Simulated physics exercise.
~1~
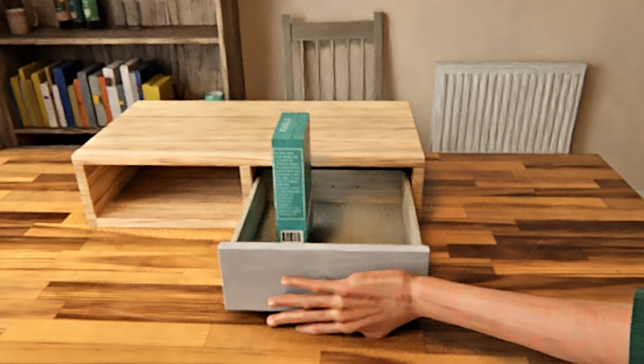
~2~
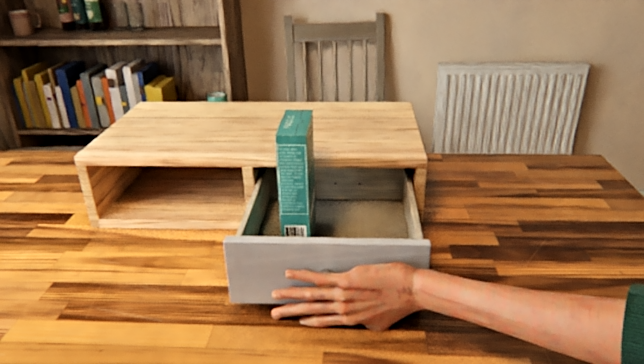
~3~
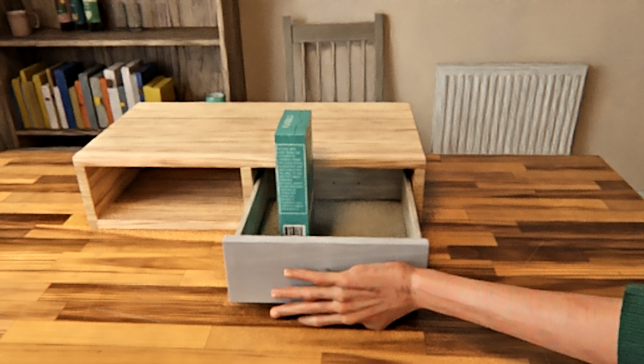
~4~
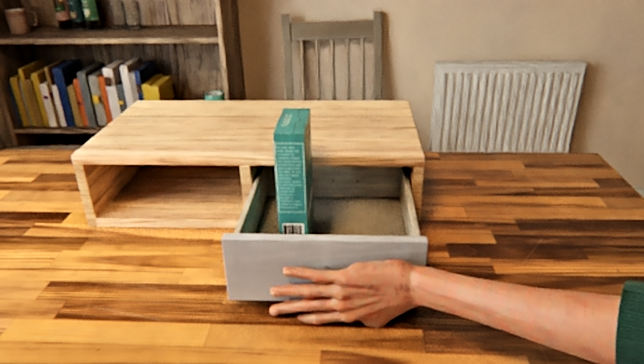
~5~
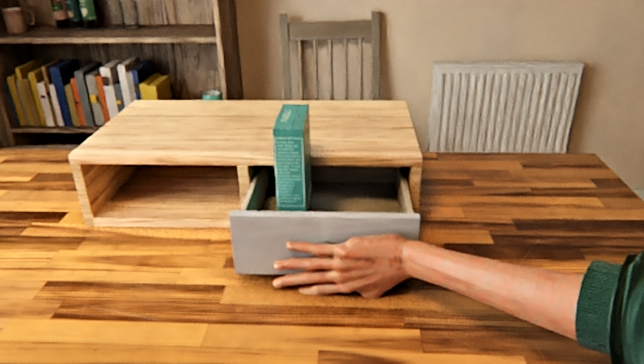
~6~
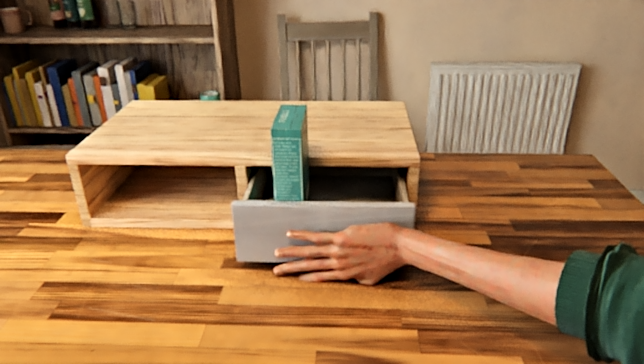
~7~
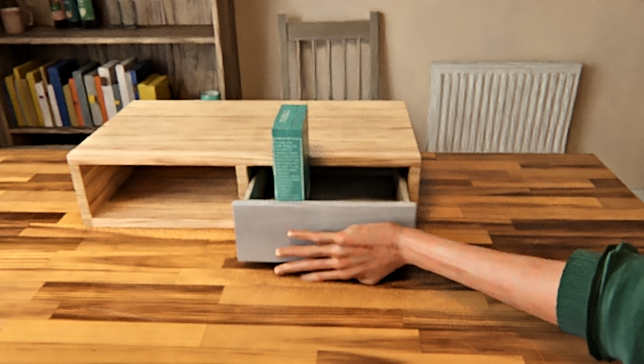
The footage shows a hand pushing the grey front of an open drawer into a pale wooden cabinet on a table, with a turquoise packet standing upright inside. The drawer slides partway in, then stops, still partly open with the packet upright near the cabinet's top edge.
